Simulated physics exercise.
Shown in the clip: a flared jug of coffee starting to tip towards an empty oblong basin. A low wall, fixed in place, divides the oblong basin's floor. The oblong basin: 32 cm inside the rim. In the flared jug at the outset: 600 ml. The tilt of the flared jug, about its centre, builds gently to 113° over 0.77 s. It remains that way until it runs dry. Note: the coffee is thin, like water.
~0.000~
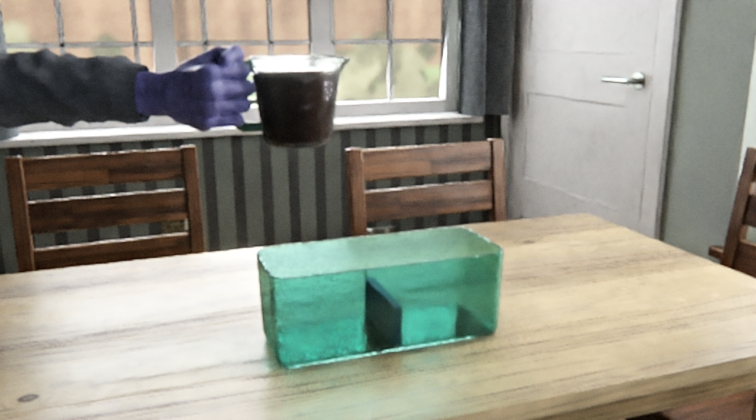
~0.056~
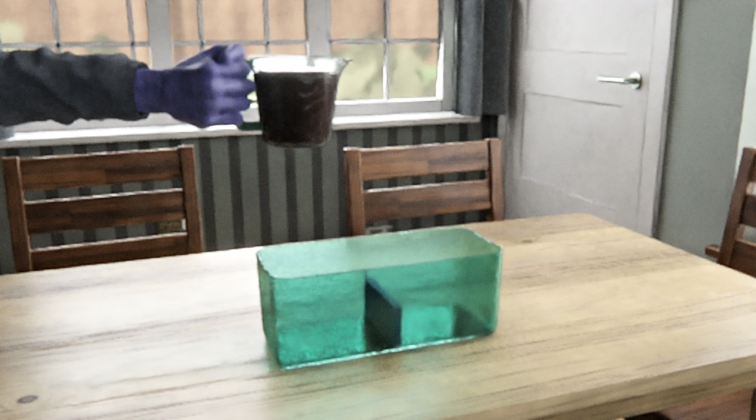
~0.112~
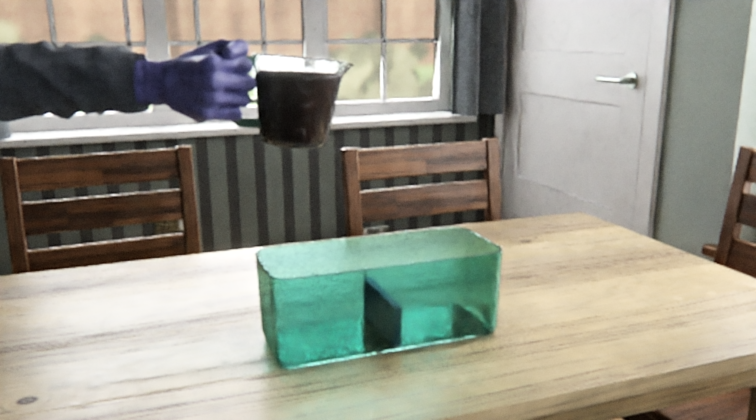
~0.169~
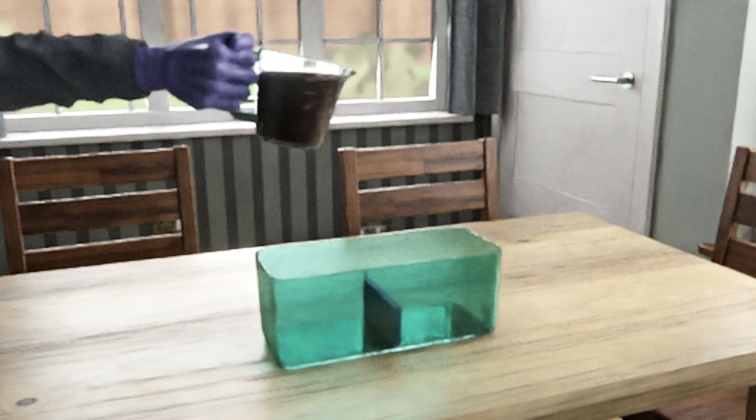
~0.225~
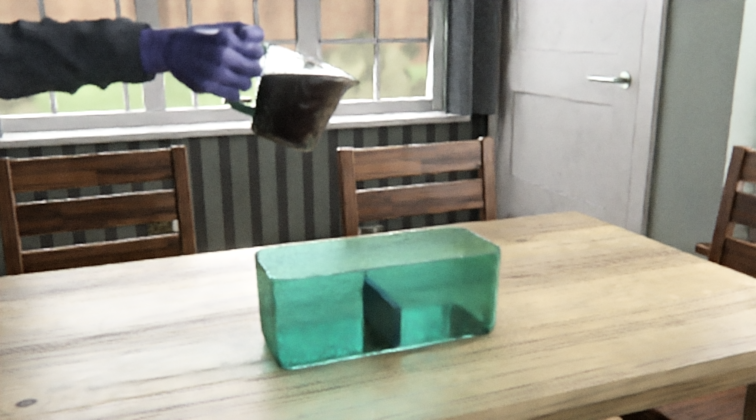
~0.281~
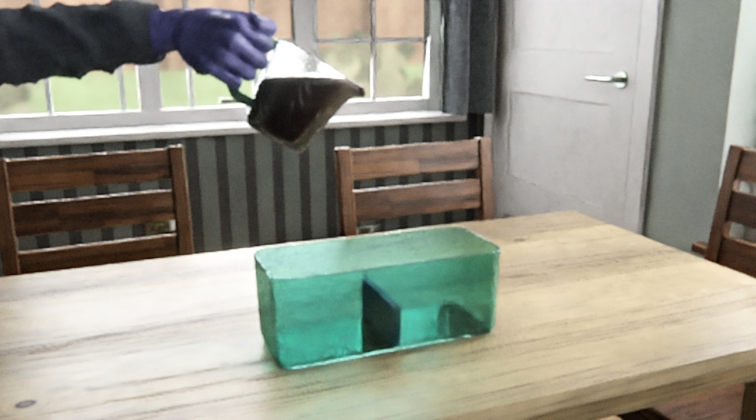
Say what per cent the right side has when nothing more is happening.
It has about 79 per cent.
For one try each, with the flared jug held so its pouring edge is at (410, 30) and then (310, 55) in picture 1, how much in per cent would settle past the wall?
Near 65 in a hundred on the first go and near 20 in a hundred on the second.
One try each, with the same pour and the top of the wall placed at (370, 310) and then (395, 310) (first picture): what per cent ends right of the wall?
It comes to 85 per cent, and then 65 per cent.
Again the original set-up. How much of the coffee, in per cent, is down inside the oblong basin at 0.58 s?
I'd estimate some 20 percent of the liquid.
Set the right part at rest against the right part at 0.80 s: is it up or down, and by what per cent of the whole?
The right part's share grows by around 5 per cent.
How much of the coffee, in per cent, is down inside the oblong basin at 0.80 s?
Some 82 percent.
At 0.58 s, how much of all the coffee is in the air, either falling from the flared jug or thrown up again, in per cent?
Estimate: About 40 % of all of it.
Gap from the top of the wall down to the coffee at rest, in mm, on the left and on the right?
Near 54 mm for the left and near 34 mm for the right.
After 0.58 s the tilt is 97° and 41 per cent is still to pour, 0 is left of the wall and 20 right of it.
After 0.80 s the tilt is 113° and 3 per cent is still to pour, 7 is left of the wall and 74 right of it.
After 1.02 s the tilt is 113° and 0 per cent is still to pour, 18 is left of the wall and 79 right of it.
After 1.27 s the tilt is 113° and 0 per cent is still to pour, 18 is left of the wall and 79 right of it.
In the end 18 per cent lies left of the wall, 79 right of it and 3 outside.
